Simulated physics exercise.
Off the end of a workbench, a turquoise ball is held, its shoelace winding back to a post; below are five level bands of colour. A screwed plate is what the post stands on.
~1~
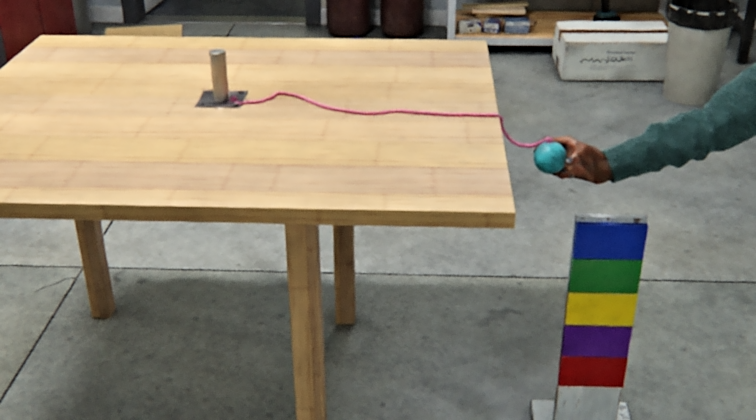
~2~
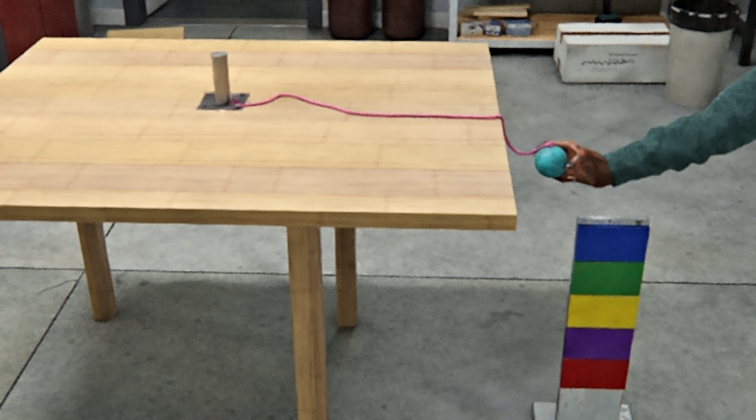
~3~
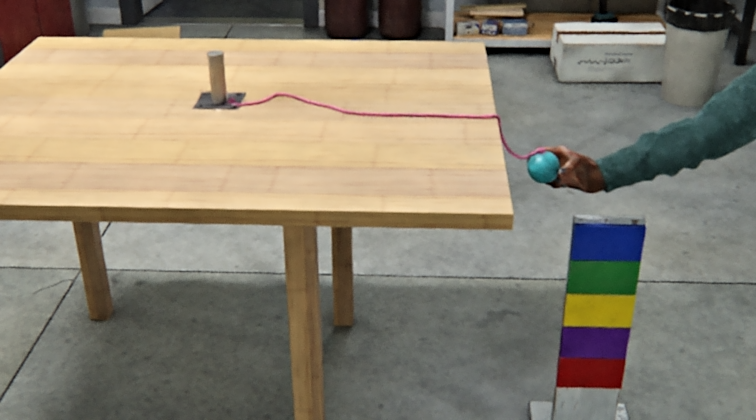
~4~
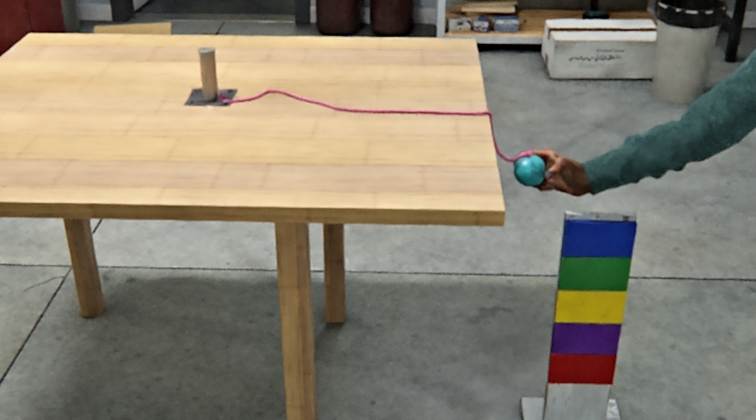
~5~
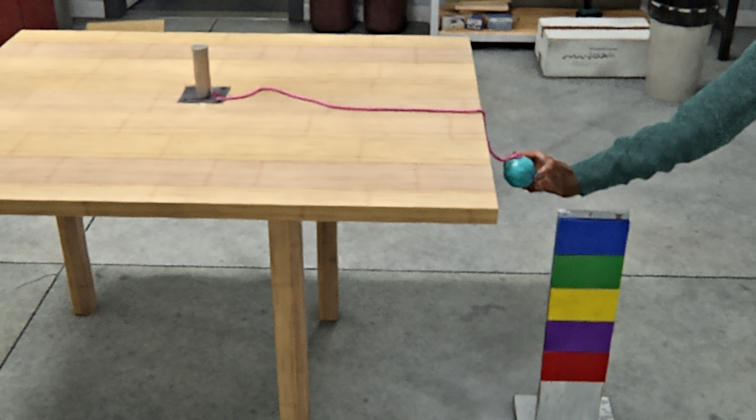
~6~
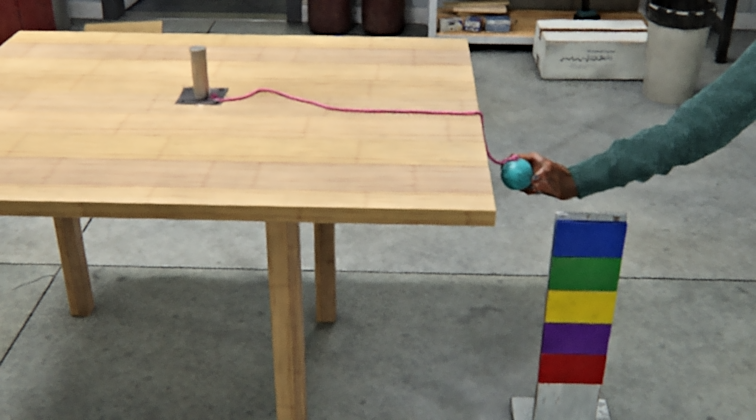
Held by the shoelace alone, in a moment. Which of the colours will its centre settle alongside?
It settles alongside blue.
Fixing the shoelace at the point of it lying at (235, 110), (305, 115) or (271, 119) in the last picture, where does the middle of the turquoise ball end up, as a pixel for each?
First try (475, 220), second try (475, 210), third try (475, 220).
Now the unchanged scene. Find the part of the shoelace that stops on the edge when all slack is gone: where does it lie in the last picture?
Pixel (452, 113) or thereabouts.
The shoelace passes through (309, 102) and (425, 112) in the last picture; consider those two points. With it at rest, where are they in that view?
End positions: About (336, 105) and about (458, 115).
Early on, ball near (498, 227); level with blue.
Midway, ball near (447, 224); level with blue.
Near the end, ball near (468, 230); level with blue.
Finally, ball near (471, 231); level with blue. Its middle rests at the blue band.
